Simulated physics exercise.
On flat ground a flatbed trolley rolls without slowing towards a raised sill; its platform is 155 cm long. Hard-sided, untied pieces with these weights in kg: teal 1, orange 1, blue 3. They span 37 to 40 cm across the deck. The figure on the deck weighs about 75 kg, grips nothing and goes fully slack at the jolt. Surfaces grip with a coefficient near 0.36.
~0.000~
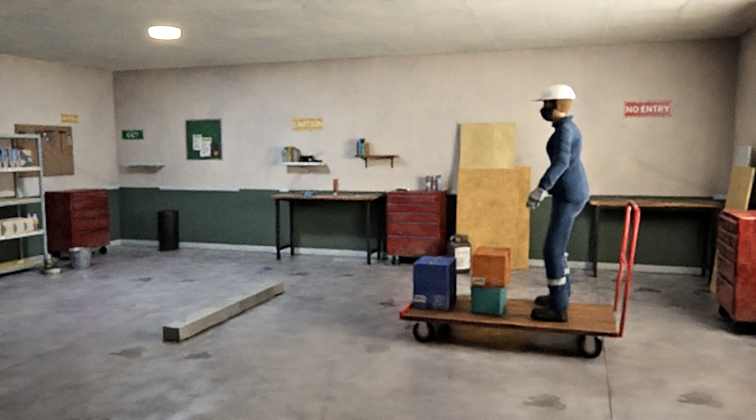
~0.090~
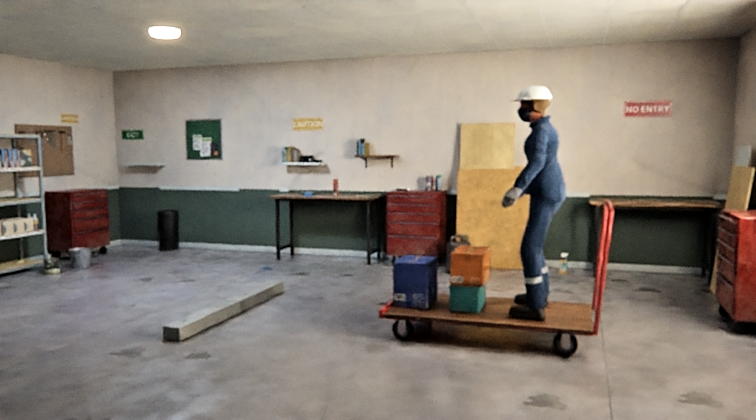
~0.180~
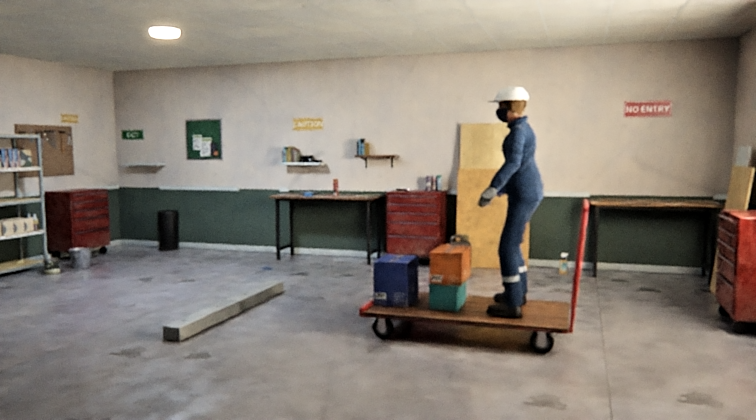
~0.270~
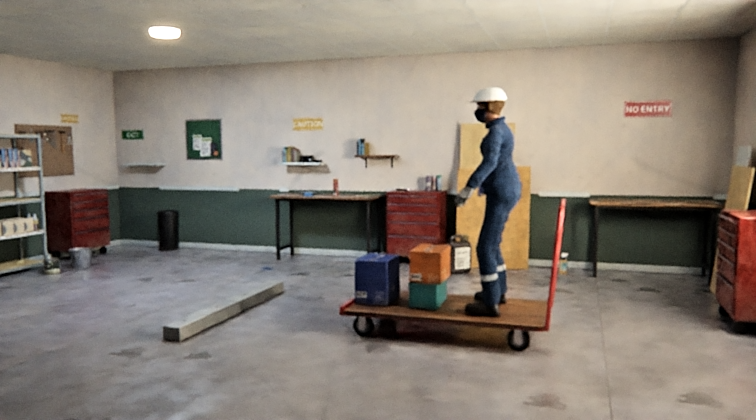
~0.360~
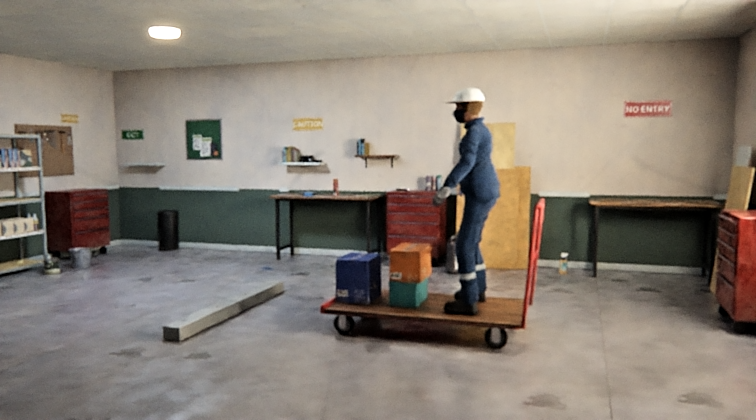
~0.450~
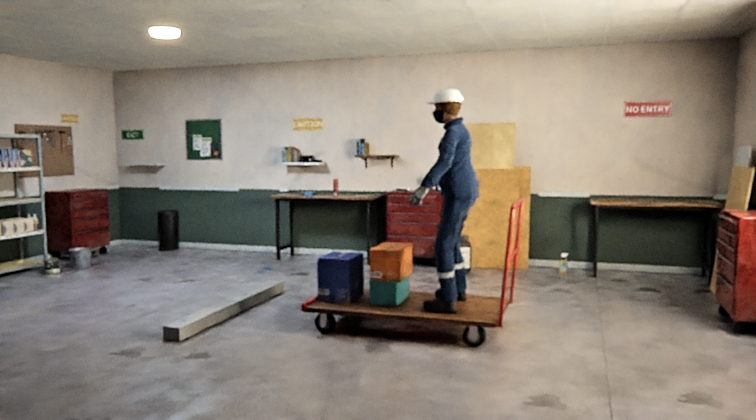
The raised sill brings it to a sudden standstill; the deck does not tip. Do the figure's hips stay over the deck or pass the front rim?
At this pace the figure's hips stay behind the front rim.
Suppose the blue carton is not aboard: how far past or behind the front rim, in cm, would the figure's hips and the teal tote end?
In that case hips 20 behind, teal 10 behind.
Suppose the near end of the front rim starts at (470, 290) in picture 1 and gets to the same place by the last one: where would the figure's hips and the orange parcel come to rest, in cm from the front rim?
Then hips 40 past, orange 30 past.
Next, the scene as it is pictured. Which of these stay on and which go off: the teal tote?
Teal on.
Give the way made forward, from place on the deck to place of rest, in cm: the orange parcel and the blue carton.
About: Orange 145, blue 205.
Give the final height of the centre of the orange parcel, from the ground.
Roughly 15 cm above it.
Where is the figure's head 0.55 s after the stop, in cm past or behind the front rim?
About 0 cm past the rim.
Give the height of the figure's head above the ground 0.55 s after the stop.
Some 70 cm up.
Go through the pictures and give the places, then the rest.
The first frame shows hips (568, 196), teal tote (489, 295), rim corner (401, 315); 174 cm short of the stop.
The second frame shows hips (546, 195), teal tote (468, 294), rim corner (381, 313); 157 cm short of the stop.
The third frame shows hips (523, 195), teal tote (448, 293), rim corner (361, 312); 140 cm short of the stop.
The fourth frame shows hips (502, 195), teal tote (428, 291), rim corner (341, 310); 124 cm short of the stop.
The fifth frame shows hips (480, 194), teal tote (409, 290), rim corner (322, 309); 107 cm short of the stop.
The sixth frame shows hips (459, 194), teal tote (390, 289), rim corner (303, 307); 90 cm short of the stop. Speed about 1.9 m/s.
Impact comes at 0.94 s.
After 1.49 s the figure's hips are 65 cm behind the rim, near (295, 252) in the last picture's view.
After 1.94 s the figure's hips are 60 cm behind the rim, near (288, 256) in the last picture's view.
Final state at 4.5 s, past the rim, orange parcel and blue carton; behind it, teal tote and the figure's hips.
